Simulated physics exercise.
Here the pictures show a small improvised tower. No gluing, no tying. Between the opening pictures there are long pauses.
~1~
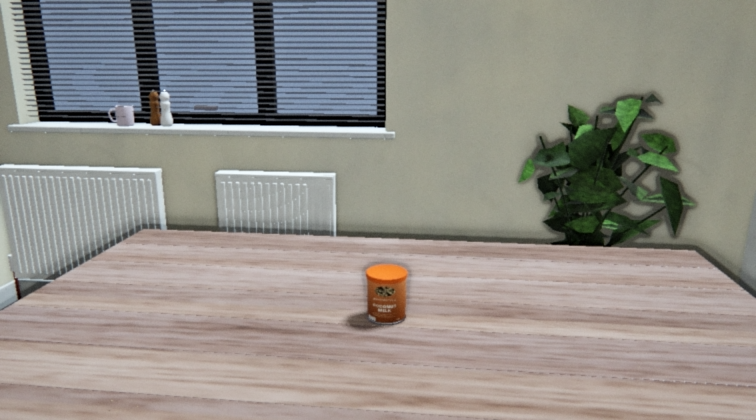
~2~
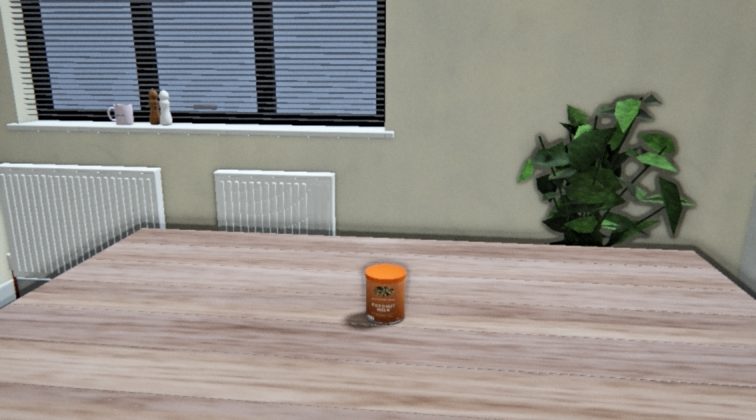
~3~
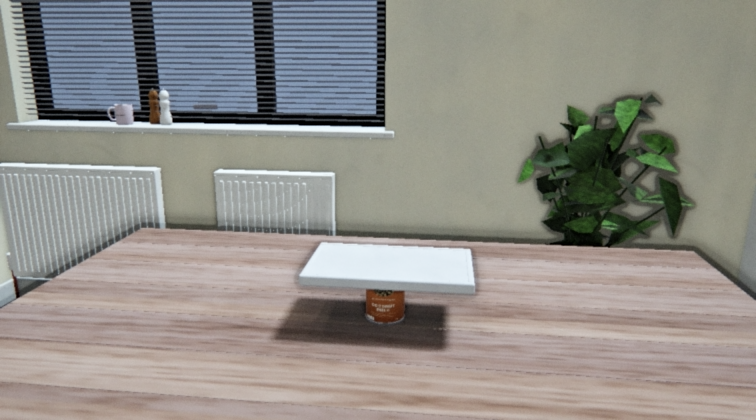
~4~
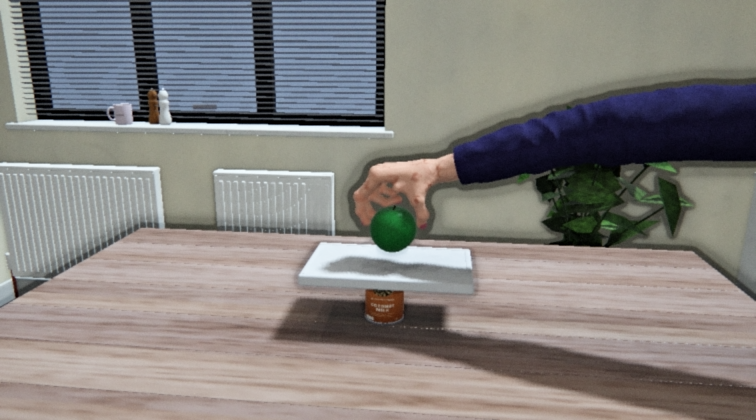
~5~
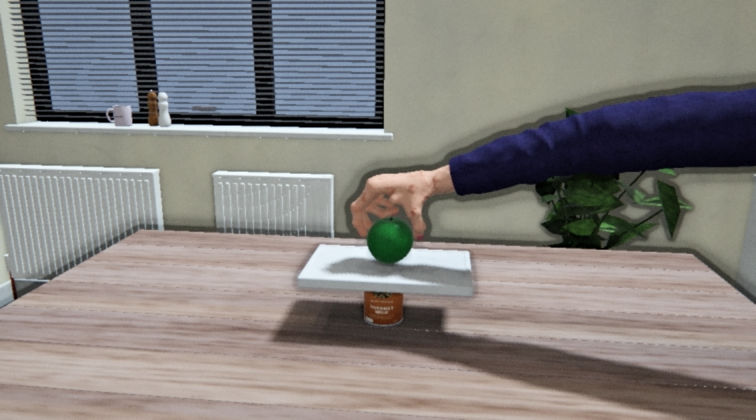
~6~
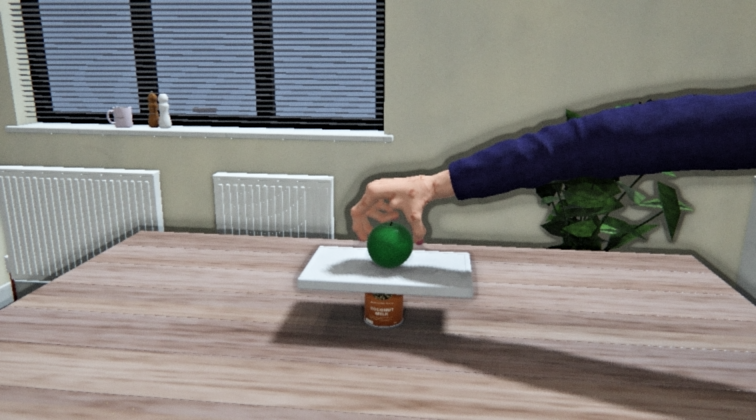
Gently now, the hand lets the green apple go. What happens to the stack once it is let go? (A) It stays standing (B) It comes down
Option A: It stays standing.
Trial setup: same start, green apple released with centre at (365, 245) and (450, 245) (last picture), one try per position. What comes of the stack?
Result one: The stack stands. Result two: The stack falls.
Then, 0.20 s later than the last frame, all is still.
Then, 0.50 s later than the last frame, green apple resting near (390, 245).
When it is over, all 3 as before. End places, in pixels of the last picture, green apple near (390, 245). The stack keeps its balance.
